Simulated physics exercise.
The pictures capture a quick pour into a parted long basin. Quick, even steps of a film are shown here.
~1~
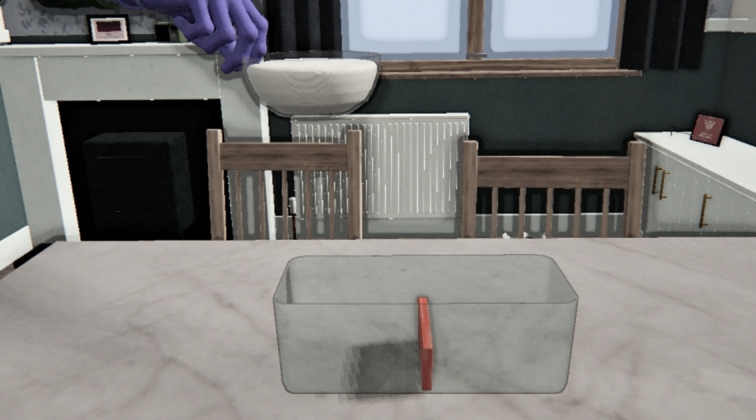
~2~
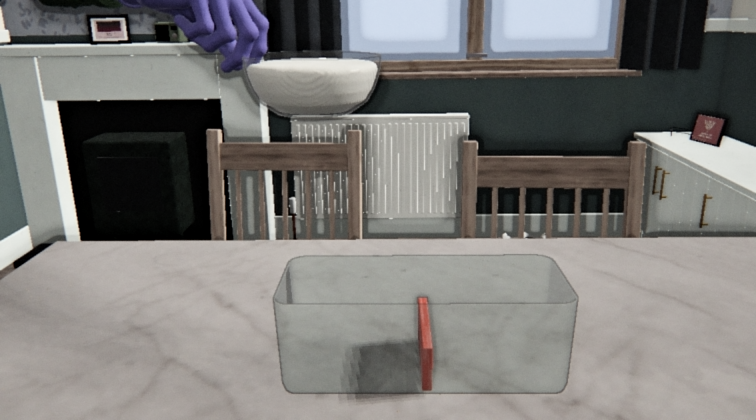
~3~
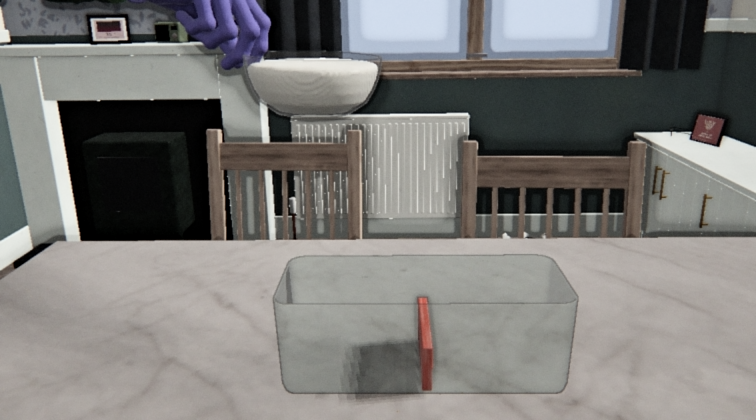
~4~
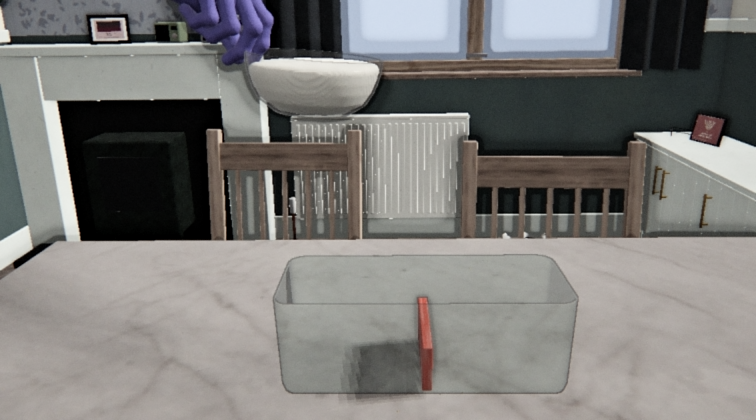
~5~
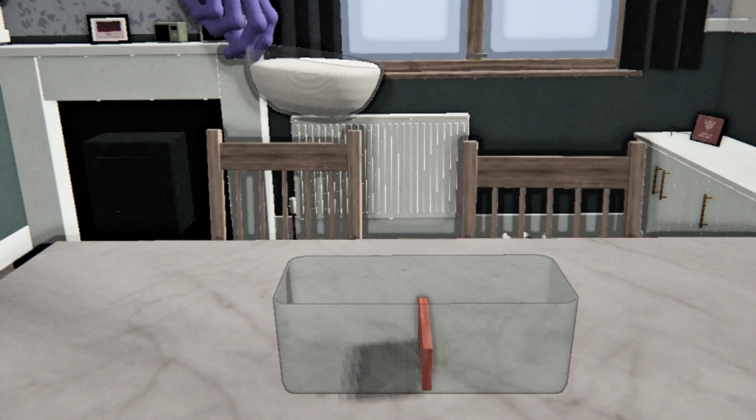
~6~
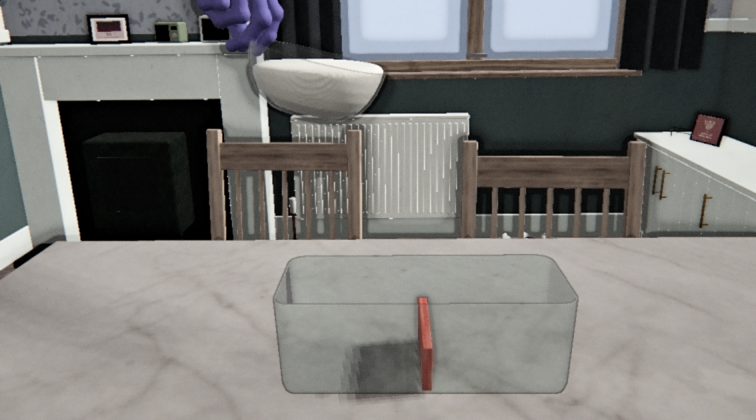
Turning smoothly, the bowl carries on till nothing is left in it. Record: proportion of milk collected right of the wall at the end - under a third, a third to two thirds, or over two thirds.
The upper band.
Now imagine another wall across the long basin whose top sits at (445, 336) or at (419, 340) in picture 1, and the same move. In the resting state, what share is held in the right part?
In turn some 60 and 70 in a hundred.
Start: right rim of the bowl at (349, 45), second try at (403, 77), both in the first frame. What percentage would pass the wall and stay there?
First try: About 55 %; second try: About 85 %.
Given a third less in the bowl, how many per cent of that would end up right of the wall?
Estimated share: Around 65 %.
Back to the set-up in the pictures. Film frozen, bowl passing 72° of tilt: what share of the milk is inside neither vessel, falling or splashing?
About 55 per cent.
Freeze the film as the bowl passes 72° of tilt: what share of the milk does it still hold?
Amount still in: Approx. 30 %.
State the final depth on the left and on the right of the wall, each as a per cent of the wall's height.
10 per cent for the left part, 40 for the right.
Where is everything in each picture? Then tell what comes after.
In the first picture, tilt 0°; pouring edge (380, 57); surface from (249, 66) to (377, 63); the long basin's rim runs from (282, 280) to (564, 278); the wall's top is at (425, 322).
In the second picture, tilt 1°; pouring edge (380, 57); surface from (249, 65) to (377, 64).
In the third picture, tilt 2°; pouring edge (381, 60); surface from (250, 64) to (378, 65).
In the fourth picture, tilt 5°; pouring edge (382, 63); surface from (251, 63) to (379, 66).
In the fifth picture, tilt 10°; pouring edge (383, 68); surface from (254, 64) to (381, 67).
In the sixth picture, tilt 15°; pouring edge (384, 75); surface from (255, 64) to (381, 71); 1 per cent is over the edge.
A moment on, the bowl is tipped part way and 28 per cent is still to pour, 2 is left of the wall and 16 right of it.
Next, the bowl is tipped right over and 0 per cent is still to pour, 13 is left of the wall and 76 right of it.
Then the bowl is tipped right over and 0 per cent is still to pour, 21 is left of the wall and 77 right of it.
Later the bowl is tipped right over and 0 per cent is still to pour, 21 is left of the wall and 77 right of it.
Finally, 21 per cent lies left of the wall, 77 right of it and 2 outside.
